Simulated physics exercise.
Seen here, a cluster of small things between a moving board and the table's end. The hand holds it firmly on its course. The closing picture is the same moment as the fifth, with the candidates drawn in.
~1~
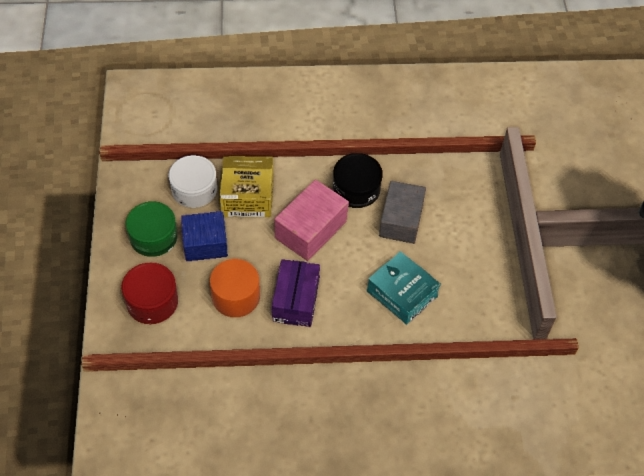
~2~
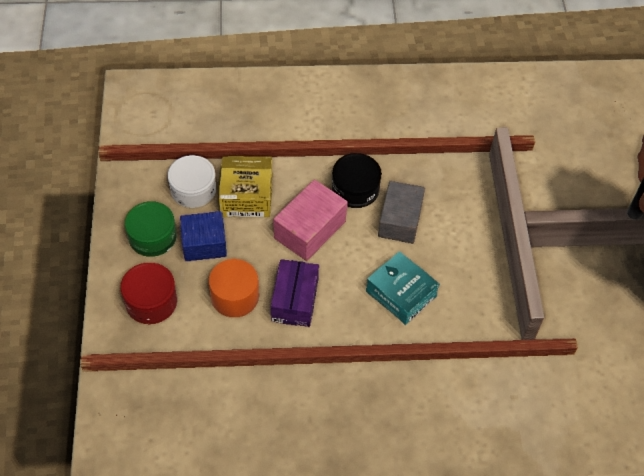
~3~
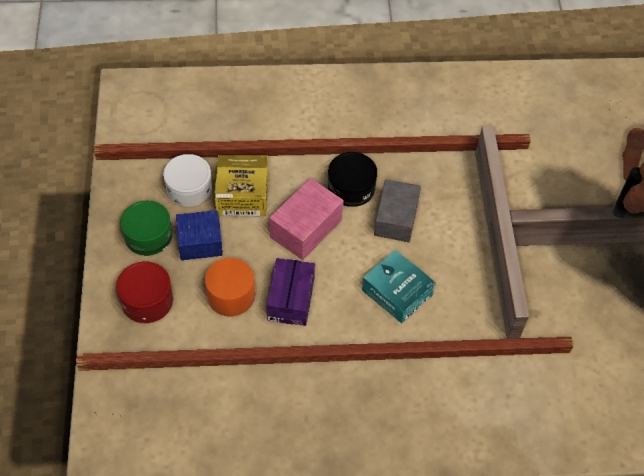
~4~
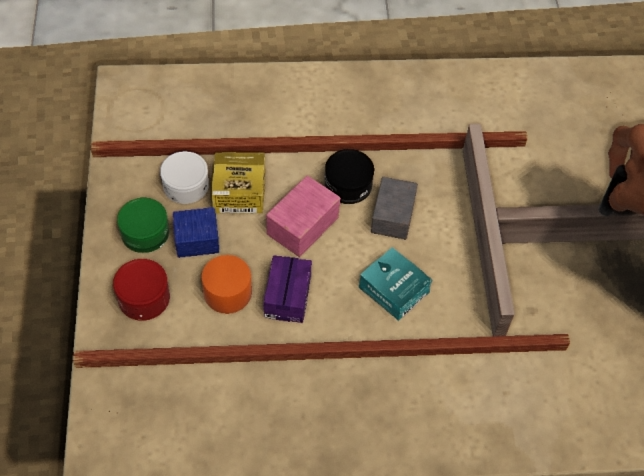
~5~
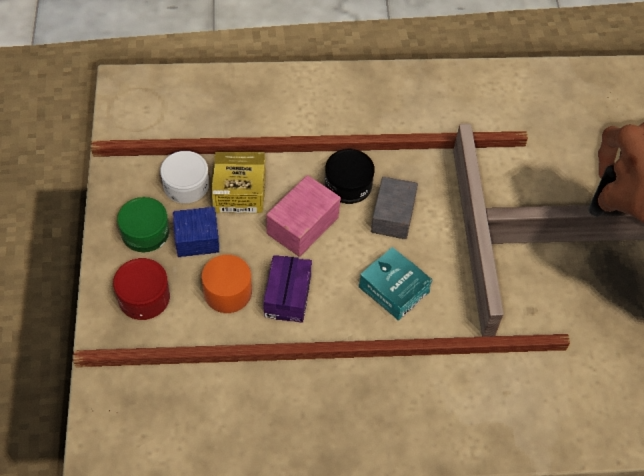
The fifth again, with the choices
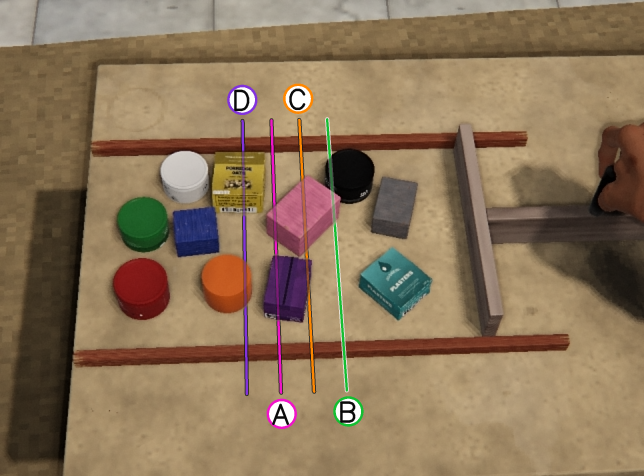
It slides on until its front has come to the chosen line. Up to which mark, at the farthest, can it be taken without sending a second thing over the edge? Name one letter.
As far as mark D.
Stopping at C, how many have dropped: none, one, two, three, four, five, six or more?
The count is none.
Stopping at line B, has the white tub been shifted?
By then, no.
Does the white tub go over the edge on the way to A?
No.
On the marked copy, A at (276, 245); B at (336, 243); C at (306, 244); D at (245, 246).
Taking D. A third of the way, board (396, 216); black jar (338, 172); turquoise box (356, 281).
Two thirds of the way, board (312, 218); white tub (165, 166); blue block (191, 230).
When it is over, board (250, 220); red jar (78, 292); green tub (92, 217); none fallen.
As for the rest, A is within the limit but short; B is within the limit but short; C is within the limit but short.
